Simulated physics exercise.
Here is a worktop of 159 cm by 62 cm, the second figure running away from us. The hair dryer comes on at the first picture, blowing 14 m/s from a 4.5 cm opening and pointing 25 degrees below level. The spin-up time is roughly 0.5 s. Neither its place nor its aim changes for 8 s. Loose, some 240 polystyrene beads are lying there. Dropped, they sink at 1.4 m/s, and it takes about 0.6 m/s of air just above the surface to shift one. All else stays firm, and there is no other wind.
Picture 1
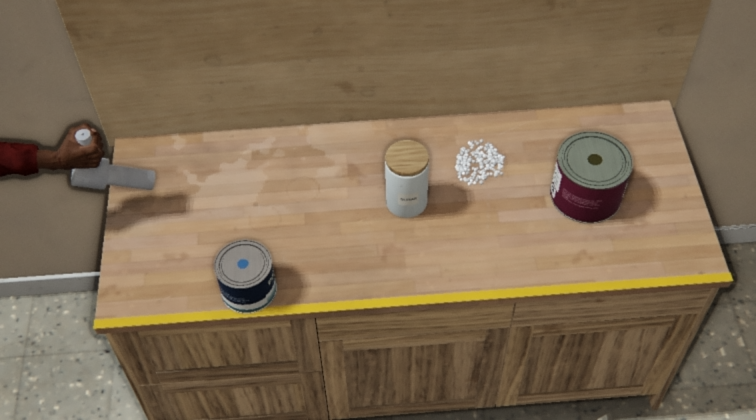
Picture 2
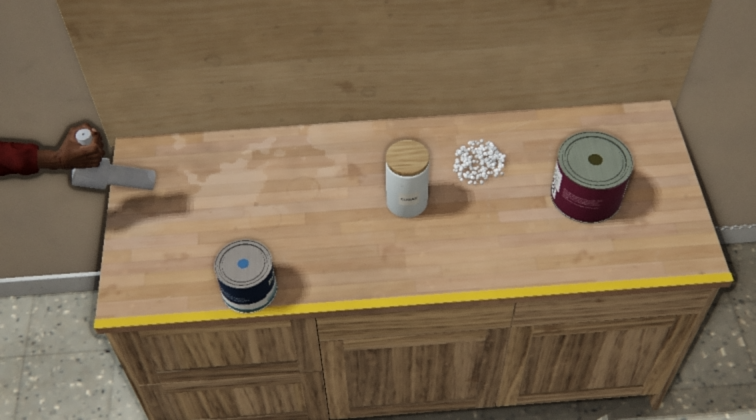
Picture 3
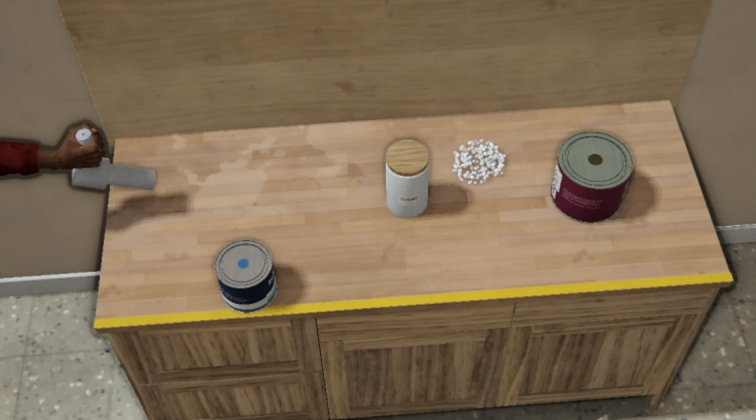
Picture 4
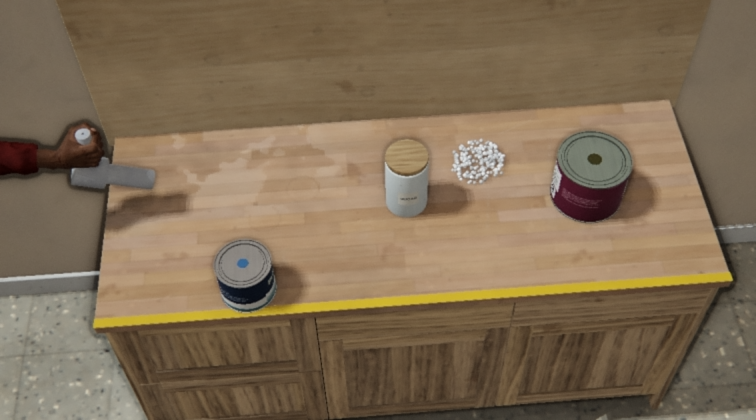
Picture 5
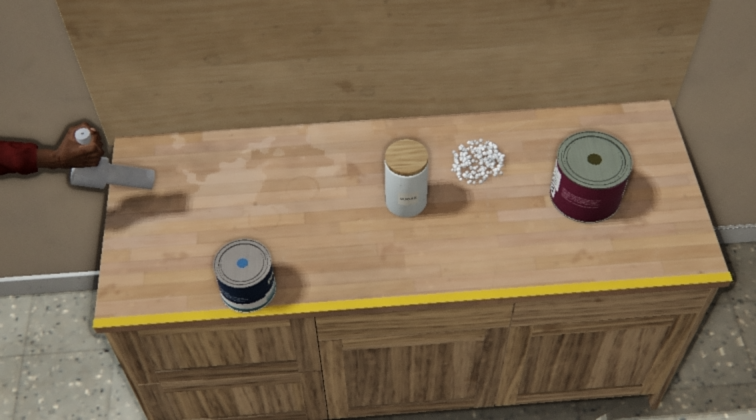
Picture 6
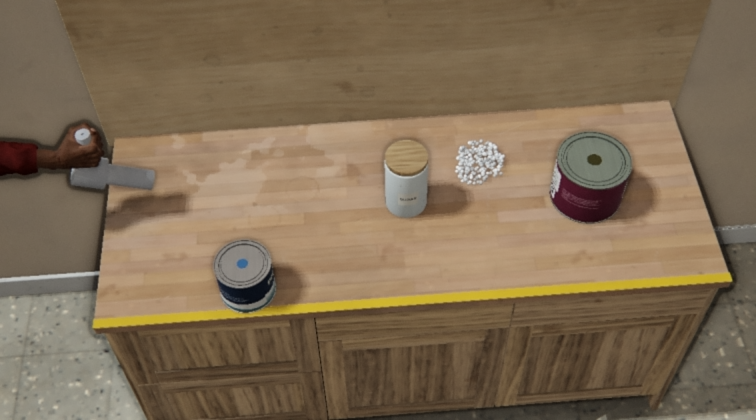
A hand holds a hair dryer over the worktop's left end while the white beads stay still.
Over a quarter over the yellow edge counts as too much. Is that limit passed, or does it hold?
In the end the limit holds.
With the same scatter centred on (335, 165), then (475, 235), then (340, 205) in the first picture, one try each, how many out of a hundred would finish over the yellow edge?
It goes 0 %, then 40 %, then 70 %.
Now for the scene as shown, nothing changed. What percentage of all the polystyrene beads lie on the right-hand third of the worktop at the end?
I'd estimate around 30 per cent.
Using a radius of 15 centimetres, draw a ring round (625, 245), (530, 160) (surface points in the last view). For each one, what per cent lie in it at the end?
Estimates in listed order: 0 %; 15 %.
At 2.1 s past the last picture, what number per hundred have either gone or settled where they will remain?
50 per cent.
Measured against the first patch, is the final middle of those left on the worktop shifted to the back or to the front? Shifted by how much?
Shift: Towards the near end, some 10 cm.
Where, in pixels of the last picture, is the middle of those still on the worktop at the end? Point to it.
The middle lands close to (550, 194) in pixels.
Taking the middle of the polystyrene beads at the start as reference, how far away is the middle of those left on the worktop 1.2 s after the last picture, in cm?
Roughly 20 cm.
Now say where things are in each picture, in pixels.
In the first frame, the middle of the polystyrene beads is near (480, 162), none has stirred yet and the mouth of the hair dryer is at (153, 181).
In the second frame, the middle of the polystyrene beads is near (480, 158), none has stirred yet and the yellow edge is centred on (417, 305).
In the third frame, the middle of the polystyrene beads is near (482, 164), none has stirred yet, the top of a jar is at (408, 156) and the top of a large tin is at (596, 159).
In the fourth frame, the middle of the polystyrene beads is near (481, 164) and none has stirred yet.
In the fifth frame, the middle of the polystyrene beads is near (481, 164) and none has stirred yet.
In the sixth frame, the middle of the polystyrene beads is near (480, 160) and none has stirred yet.
Then, 1.2 s after the last picture, 0 % are over the yellow edge; the middle of those still in play is near (548, 186); 38 % have settled or left.
Then, 2.1 s after the last picture, 0 % are over the yellow edge; the middle of those still in play is near (547, 189); 55 % have settled or left.
Then, 4.0 s after the last picture, 0 % are over the yellow edge; the middle of those still in play is near (547, 192); 67 % have settled or left.
Then, 7.6 s after the last picture, at the end, 0 % are over the yellow edge; the middle of those still in play is near (550, 194).
